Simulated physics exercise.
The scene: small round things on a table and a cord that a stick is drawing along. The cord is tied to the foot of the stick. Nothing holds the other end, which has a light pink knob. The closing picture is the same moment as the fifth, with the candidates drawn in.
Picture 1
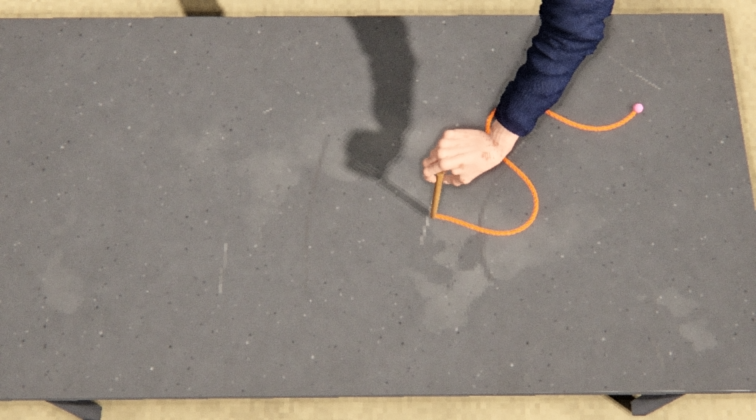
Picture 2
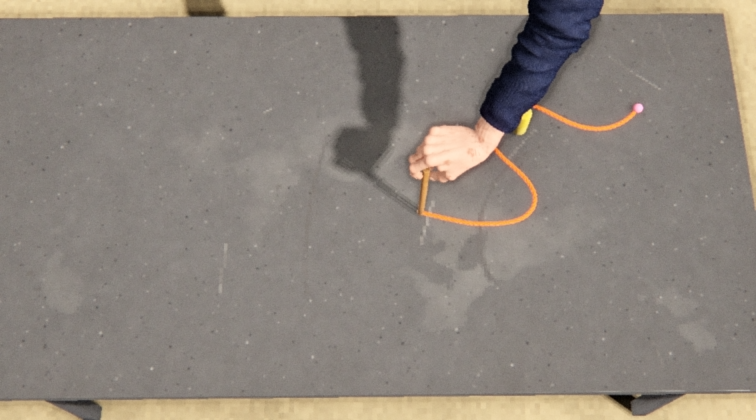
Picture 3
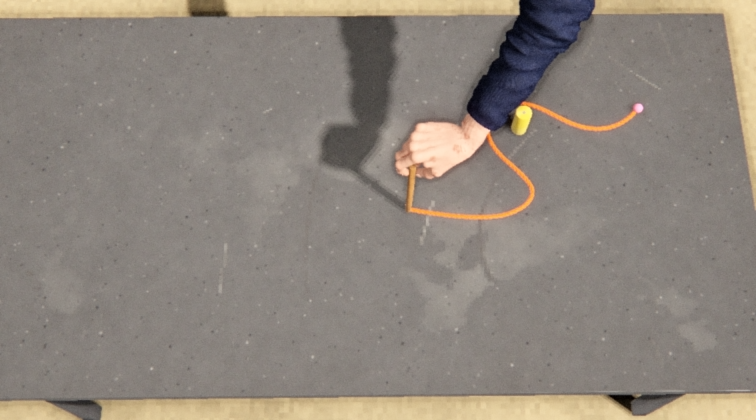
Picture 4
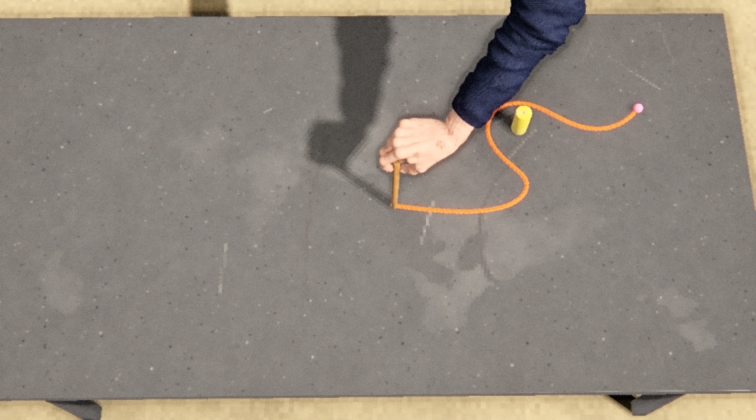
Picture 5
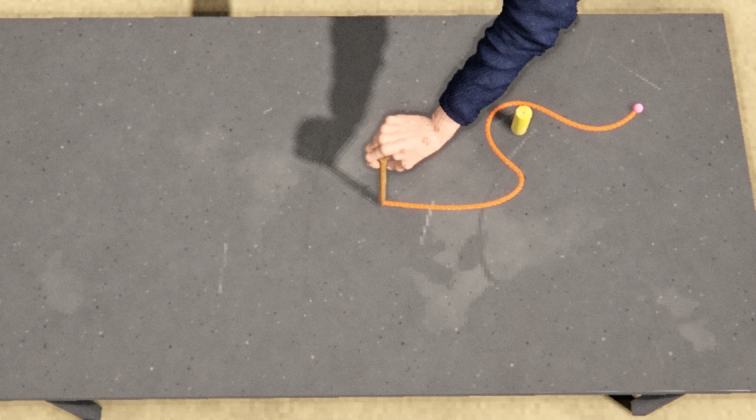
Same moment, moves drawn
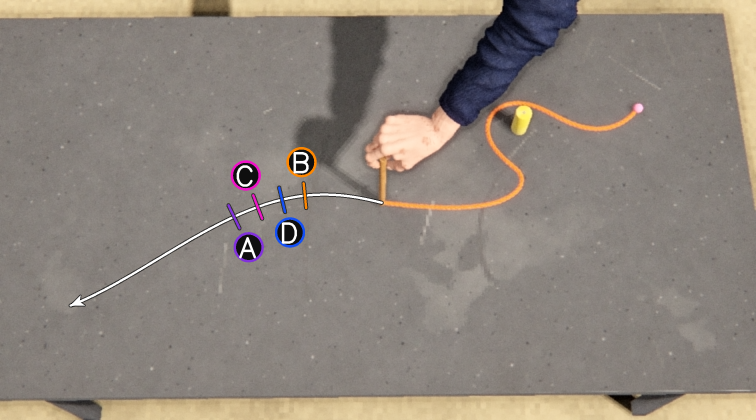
A hand in a dark blue sleeve reaches in from the top over a speckled dark grey table, seen from a high, steady view. It grips a thin orange-brown stick with an orange cord tied at its foot, the cord curving right to a light pink knob. The hand draws the stick slowly left, pulling the cord's bend along and uncovering a small yellow candle near the knob.
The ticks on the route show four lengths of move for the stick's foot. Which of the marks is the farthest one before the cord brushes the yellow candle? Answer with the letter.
D is the last safe stop.
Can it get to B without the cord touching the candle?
Yes.
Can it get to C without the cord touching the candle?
No.
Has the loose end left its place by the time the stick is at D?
No.
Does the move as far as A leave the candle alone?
No.
On the marked copy, A at (234, 217); B at (305, 196); C at (258, 207); D at (282, 200); the route from (382, 203) via (219, 224) to (71, 306).
Following D. Soon after the start, foot of the stick (347, 196), middle of the cord (490, 141), free end (638, 108).
Later, foot of the stick (311, 195), middle of the cord (490, 142), free end (638, 108).
In the end, foot of the stick (282, 200), middle of the cord (473, 142), free end (638, 108); nothing has been touched.
As for the rest, A brings the cord against the candle; B is safe but short; C brings the cord against the candle.
